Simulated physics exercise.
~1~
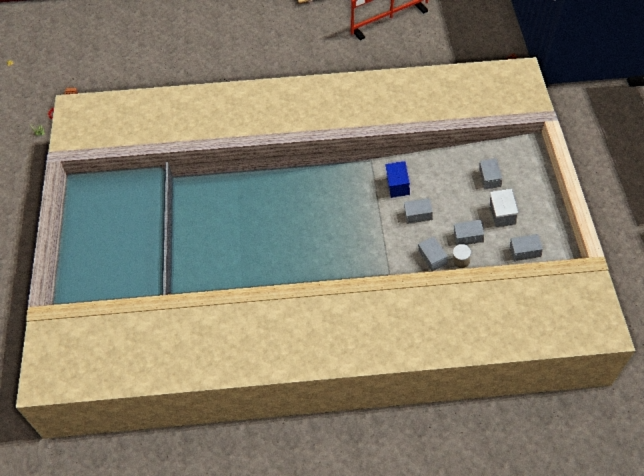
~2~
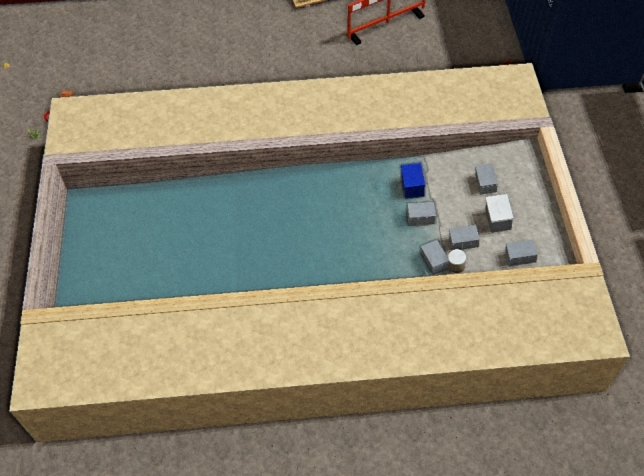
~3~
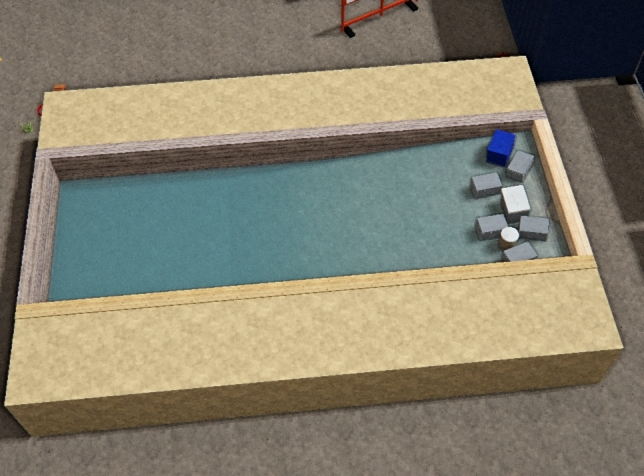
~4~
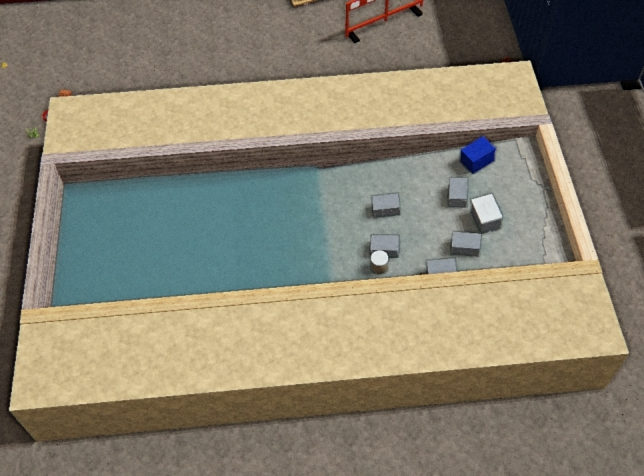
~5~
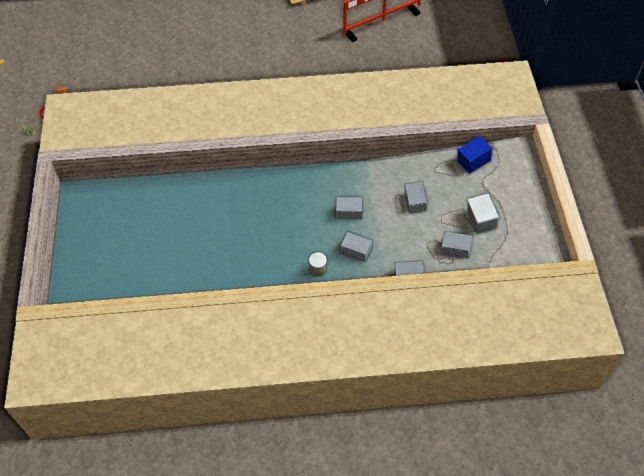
To begin with, a thin barrier holds back water at the left of a sand-walled bay, while a blue chest, a white box, a small round object and several grey blocks sit on the slope at the right. The barrier disappears and the water spreads right, reaching the nearest pieces. It then floods the slope, sweeping the whole group toward the right-hand end. As the water draws back, the grey blocks and round object slide left, while the blue chest shifts back only slightly. Finally the chest rests on the bared slope, with the round object out in the water.
